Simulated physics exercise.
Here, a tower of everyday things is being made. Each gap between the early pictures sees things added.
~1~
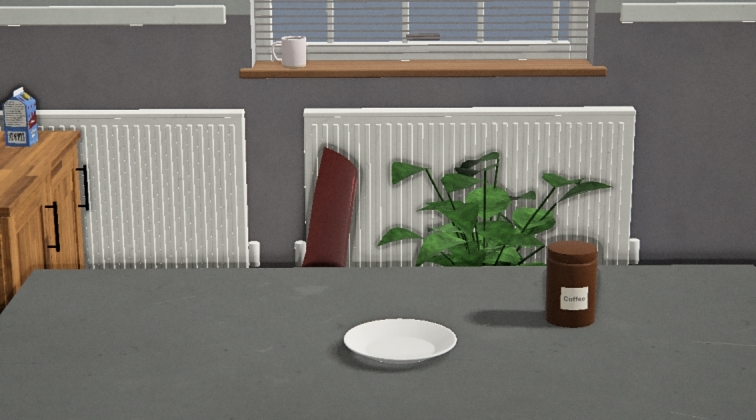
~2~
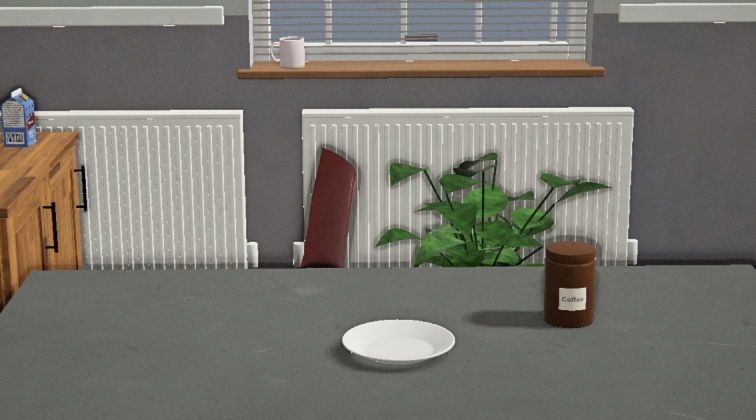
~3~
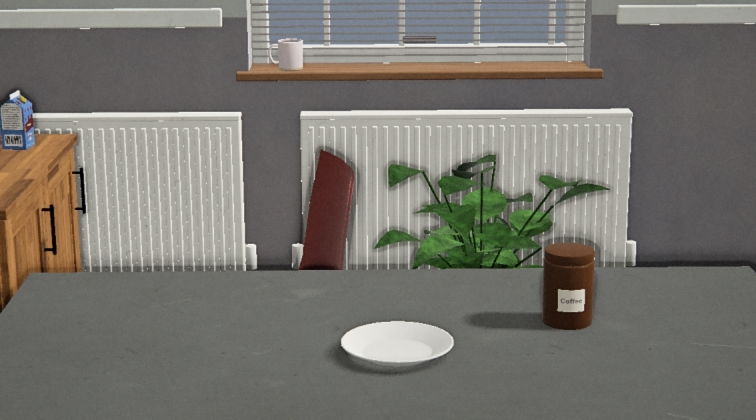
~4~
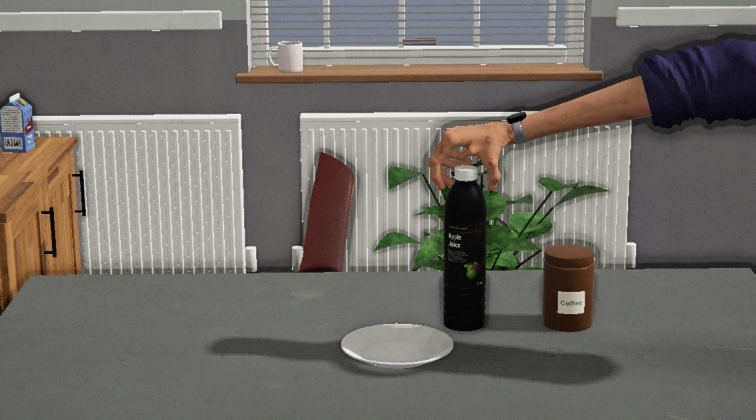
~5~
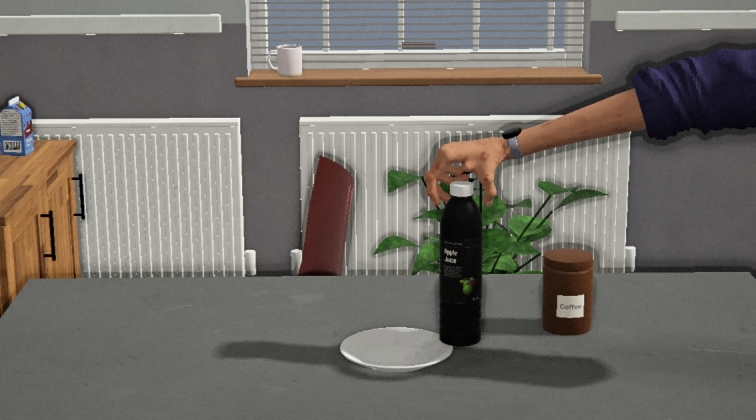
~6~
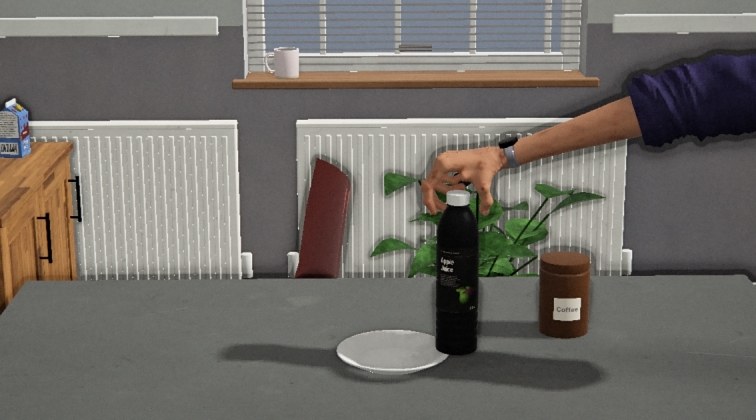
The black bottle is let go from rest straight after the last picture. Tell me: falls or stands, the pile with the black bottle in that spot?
It does not remain steady.
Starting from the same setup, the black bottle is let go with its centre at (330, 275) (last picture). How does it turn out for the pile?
Well, it topples after that.
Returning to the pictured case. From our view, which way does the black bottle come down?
Rightwards.
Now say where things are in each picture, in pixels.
In the first picture, the last thing is not in view yet; brown jar (571, 284).
In the second picture, the last thing is not in view yet; brown jar (570, 284).
In the third picture, the last thing is not in view yet; brown jar (568, 286).
The fourth picture shows on its way; black bottle (465, 247); brown jar (568, 288).
The fifth picture shows on its way; black bottle (461, 263); brown jar (567, 291).
The sixth picture shows in place under the hand; black bottle (457, 272); brown jar (564, 294).
Then, 0.40 s on from there, black bottle turned 28° from how it was put near (495, 284).
Then, 0.50 s on from there, black bottle now fallen.
Then, 0.60 s on from there, things are still on the move.
Then, 1.60 s on from there, nothing new.
In the end, fallen, black bottle; the other 2 unmoved. At the end, from the last picture's camera, black bottle near (562, 345). The pile loses its balance.
